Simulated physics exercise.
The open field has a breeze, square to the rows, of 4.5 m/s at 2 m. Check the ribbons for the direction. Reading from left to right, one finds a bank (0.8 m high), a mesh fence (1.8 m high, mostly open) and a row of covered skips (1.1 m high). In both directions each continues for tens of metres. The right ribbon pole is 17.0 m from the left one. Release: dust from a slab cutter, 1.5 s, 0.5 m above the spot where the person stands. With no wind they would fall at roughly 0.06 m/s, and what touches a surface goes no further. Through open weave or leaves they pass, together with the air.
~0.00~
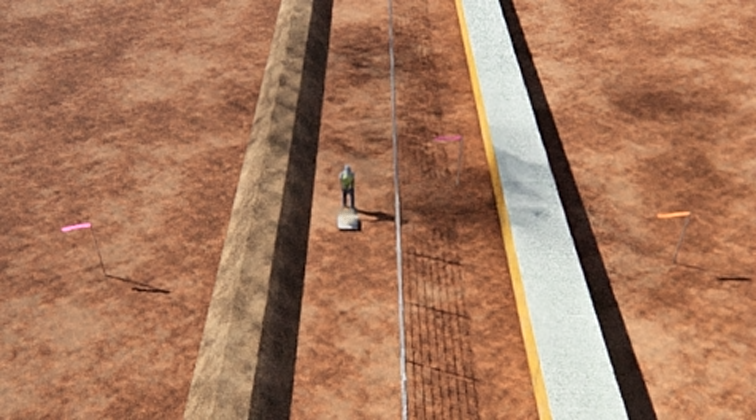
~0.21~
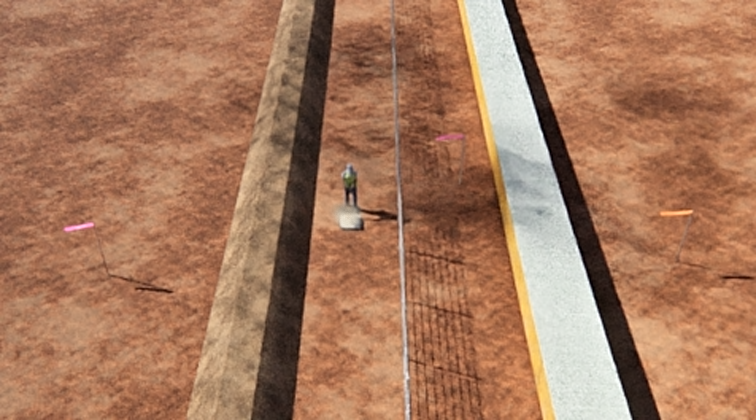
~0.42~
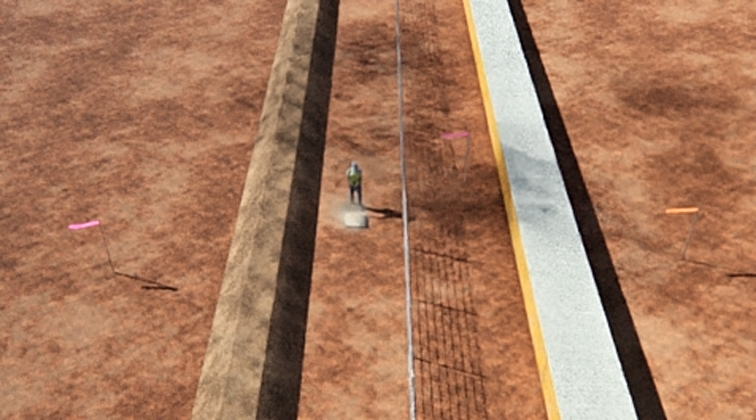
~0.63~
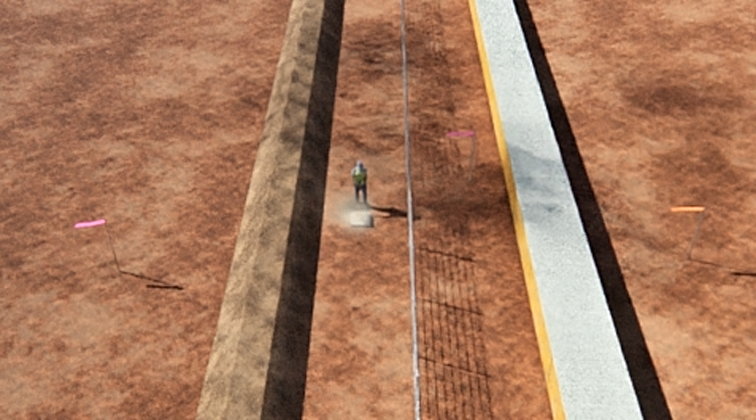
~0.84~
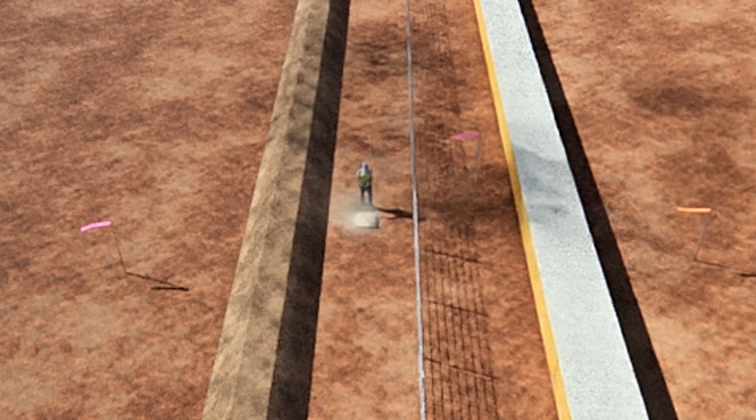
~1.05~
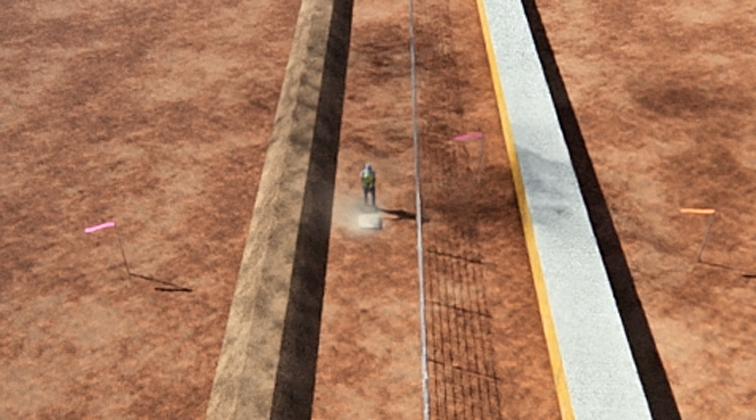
A worker in a green vest stood still behind a pale slab between a long bank and a mesh fence while pale dust spread around it, drifting slightly left, and ribbons on poles streamed left.
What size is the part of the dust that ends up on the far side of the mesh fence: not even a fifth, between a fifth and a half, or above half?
Not even a fifth.
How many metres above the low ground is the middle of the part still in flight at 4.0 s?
The middle is at about 1.2 m above the low ground.
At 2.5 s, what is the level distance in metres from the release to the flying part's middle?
Roughly 1.0 m.
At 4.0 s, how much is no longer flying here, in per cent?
It comes to around 25 %.
After 2.5 s, 0 % is beyond the mesh fence; 13 % has touched down or left; the middle of what still flies is 0.8 m above the low ground, near (338, 209).
After 4.0 s, 1 % is beyond the mesh fence; 26 % has touched down or left; the middle of what still flies is 1.1 m above the low ground, near (246, 199).
After 8.0 s, 2 % is beyond the mesh fence; 44 % has touched down or left.
After 20.0 s, 2 % is beyond the mesh fence; 100 % has touched down or left.
After 45.0 s, 2 % is beyond the mesh fence; 100 % has touched down or left.
